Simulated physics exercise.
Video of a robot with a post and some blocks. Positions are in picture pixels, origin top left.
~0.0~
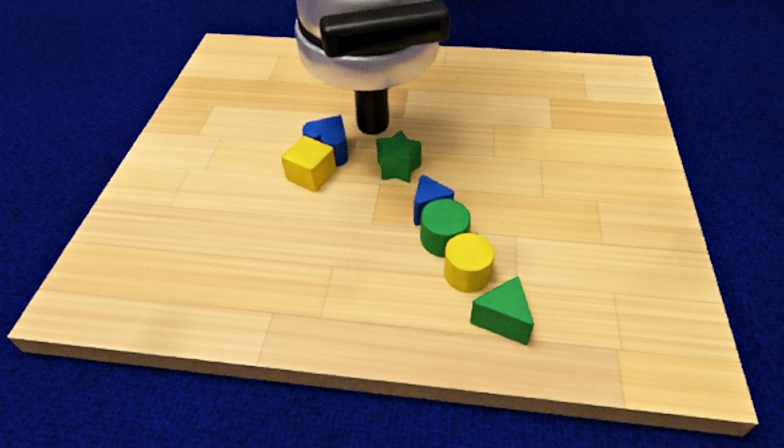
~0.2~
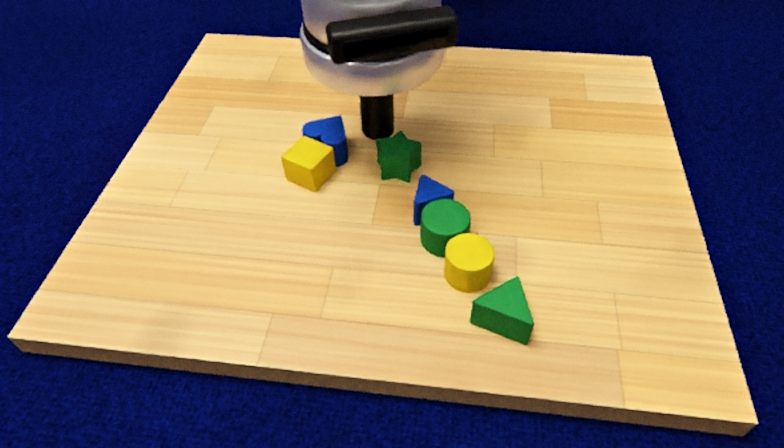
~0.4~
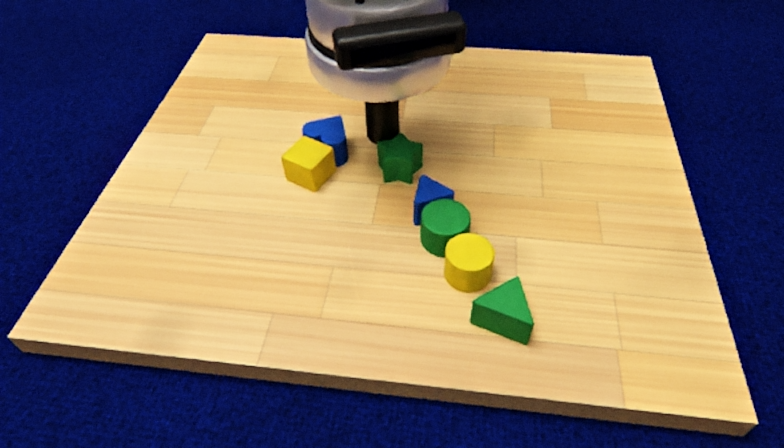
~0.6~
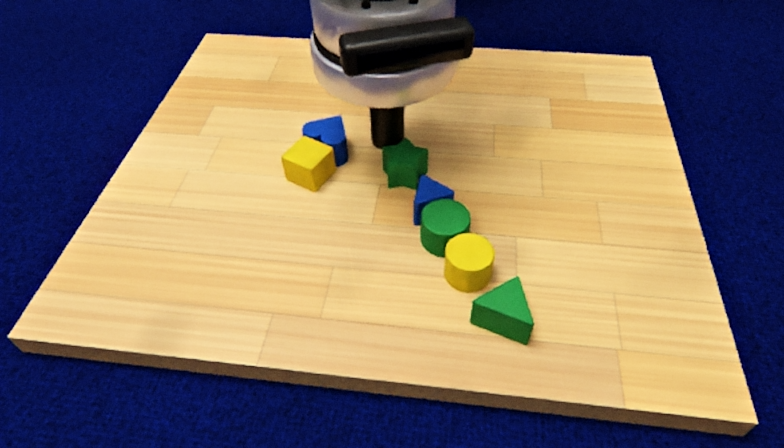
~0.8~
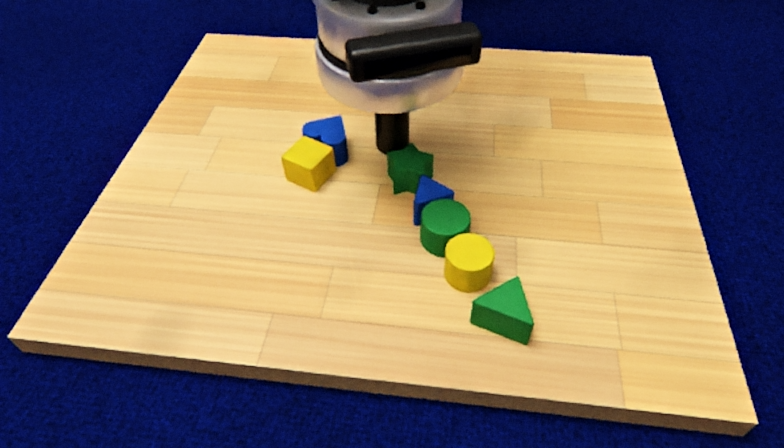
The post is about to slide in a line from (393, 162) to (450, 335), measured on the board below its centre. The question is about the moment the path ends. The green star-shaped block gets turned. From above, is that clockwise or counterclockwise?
It rotates counterclockwise.
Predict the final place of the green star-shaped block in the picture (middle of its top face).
Somewhere near (443, 181).
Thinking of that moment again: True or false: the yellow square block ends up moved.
This is false.
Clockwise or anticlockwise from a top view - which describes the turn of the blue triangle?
Answer: Clockwise.
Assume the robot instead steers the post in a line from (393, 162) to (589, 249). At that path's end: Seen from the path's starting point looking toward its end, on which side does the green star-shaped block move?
My prediction: Rightwards.
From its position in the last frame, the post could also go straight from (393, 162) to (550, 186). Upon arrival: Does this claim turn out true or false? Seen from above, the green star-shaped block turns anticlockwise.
Verdict: False.
On the path given first. One third of the way, post (408, 195); green star-shaped block (442, 179), turned 75° anticlockwise; blue triangle (470, 201), turned 40° clockwise; green cylinder (450, 226); yellow cylinder (475, 261).
Two thirds of the way, post (428, 253); green star-shaped block (443, 181), turned 85° anticlockwise; blue triangle (472, 201), turned 40° clockwise; green cylinder (475, 246); yellow cylinder (511, 279).
At the end, post (451, 321); yellow square block still; green star-shaped block (443, 181), turned 85° anticlockwise; blue triangle (472, 201), turned 40° clockwise; green cylinder (478, 249); yellow cylinder (517, 280).
